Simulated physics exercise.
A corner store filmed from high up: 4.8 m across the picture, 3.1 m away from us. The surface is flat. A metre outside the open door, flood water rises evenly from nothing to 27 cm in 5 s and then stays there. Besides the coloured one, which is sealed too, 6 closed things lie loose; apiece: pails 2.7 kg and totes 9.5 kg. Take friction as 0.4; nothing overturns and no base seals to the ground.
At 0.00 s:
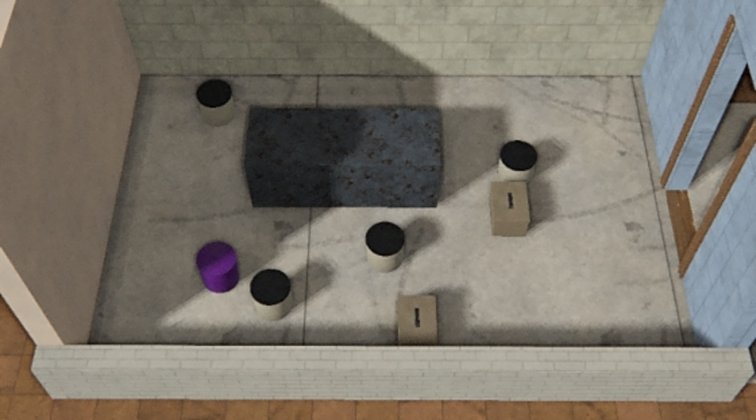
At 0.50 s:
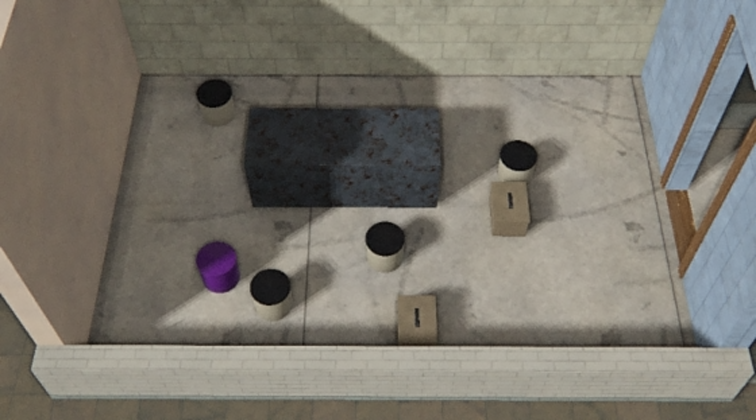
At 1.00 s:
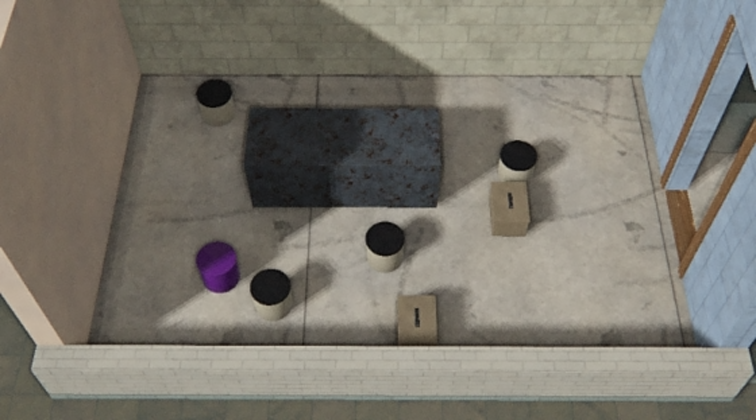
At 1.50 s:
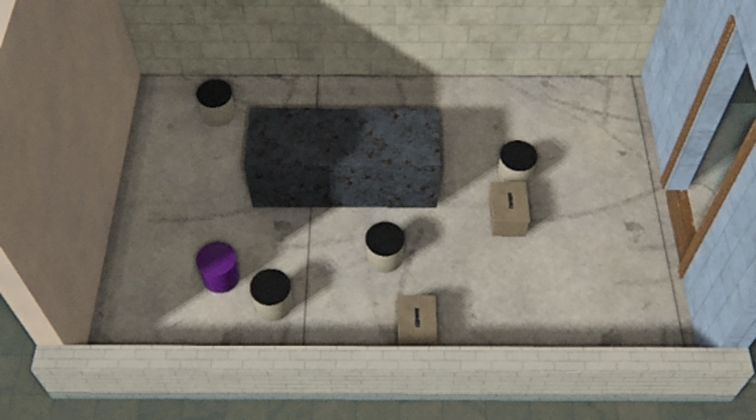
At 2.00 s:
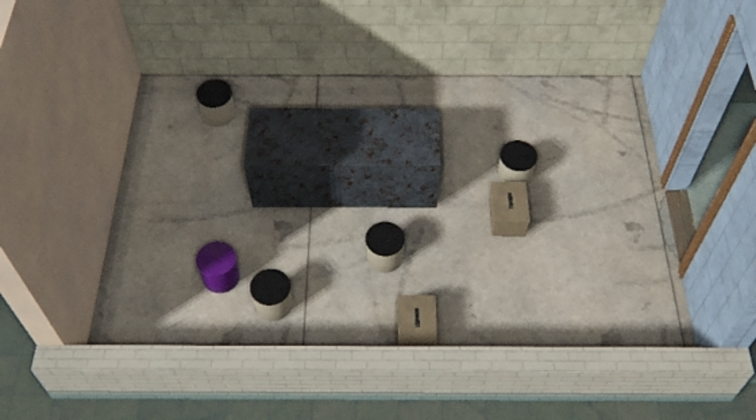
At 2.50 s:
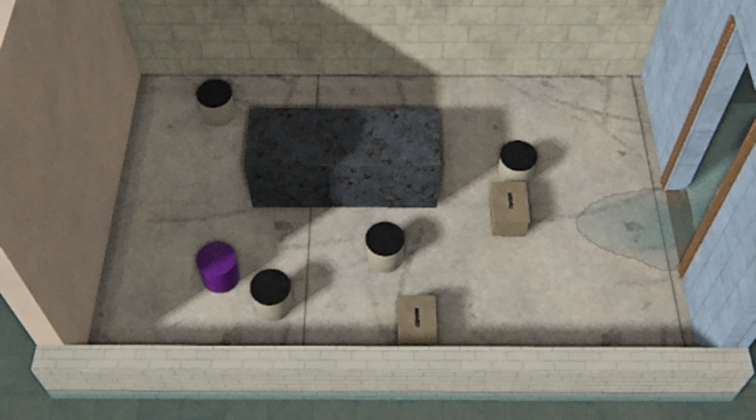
Corner store floor seen from above, with a purple pail, black-topped pails and boxes sitting still as water spreads in through the doorway at right.
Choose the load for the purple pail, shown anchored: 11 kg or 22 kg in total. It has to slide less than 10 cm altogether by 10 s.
For it, only the larger load is enough.
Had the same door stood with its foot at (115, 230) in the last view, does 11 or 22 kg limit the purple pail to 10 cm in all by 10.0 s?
Then only the higher weight holds it.
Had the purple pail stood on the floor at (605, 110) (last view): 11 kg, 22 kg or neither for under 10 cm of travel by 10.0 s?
Either load holds.
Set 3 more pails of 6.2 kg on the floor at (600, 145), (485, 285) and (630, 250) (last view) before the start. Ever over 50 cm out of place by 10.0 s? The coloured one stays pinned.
In that order: Short of it, over, more.
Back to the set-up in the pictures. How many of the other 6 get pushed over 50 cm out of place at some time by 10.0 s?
That makes 6.
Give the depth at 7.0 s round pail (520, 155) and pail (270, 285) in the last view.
Roughly 3 and 4 cm.
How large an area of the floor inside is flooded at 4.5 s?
About 5.5 m2.
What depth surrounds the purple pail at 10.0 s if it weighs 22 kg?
About 10 cm.
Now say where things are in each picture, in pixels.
The purple pail at (216, 259), on the bottom; water covers 0.0 m2; 0 of 7 have shifted, in the first picture.
The purple pail at (216, 259) rests on the ground; 0.0 m2 under water; 0 of 7 have shifted, in the second picture.
The purple pail at (216, 259), on the bottom; 0.0 m2 under water; 0 of 7 have shifted, in the third picture.
The purple pail at (216, 259) rests on the ground; water covers 0.0 m2; 0 of 7 have shifted, in the fourth picture.
The purple pail at (216, 259) rests on the ground; 0.0 m2 under water; 0 of 7 have shifted, in the fifth picture.
The purple pail at (216, 259), on the bottom; water covers 0.4 m2; 0 of 7 have shifted, in the sixth picture.
After 3.5 s the purple pail would be 0 cm from its start with 11 kg and 0 cm from its start with 22 kg; 0 cm of water round it then.
After 4.5 s the purple pail would be 0 cm from its start with 11 kg and 0 cm from its start with 22 kg; 0 cm of water round it then.
After 7.0 s the purple pail would be 0 cm from its start with 11 kg and 0 cm from its start with 22 kg; 4 cm of water round it then.
After 10.0 s the purple pail would be 20 cm from its start with 11 kg and 0 cm from its start with 22 kg; 10 cm of water round it then.
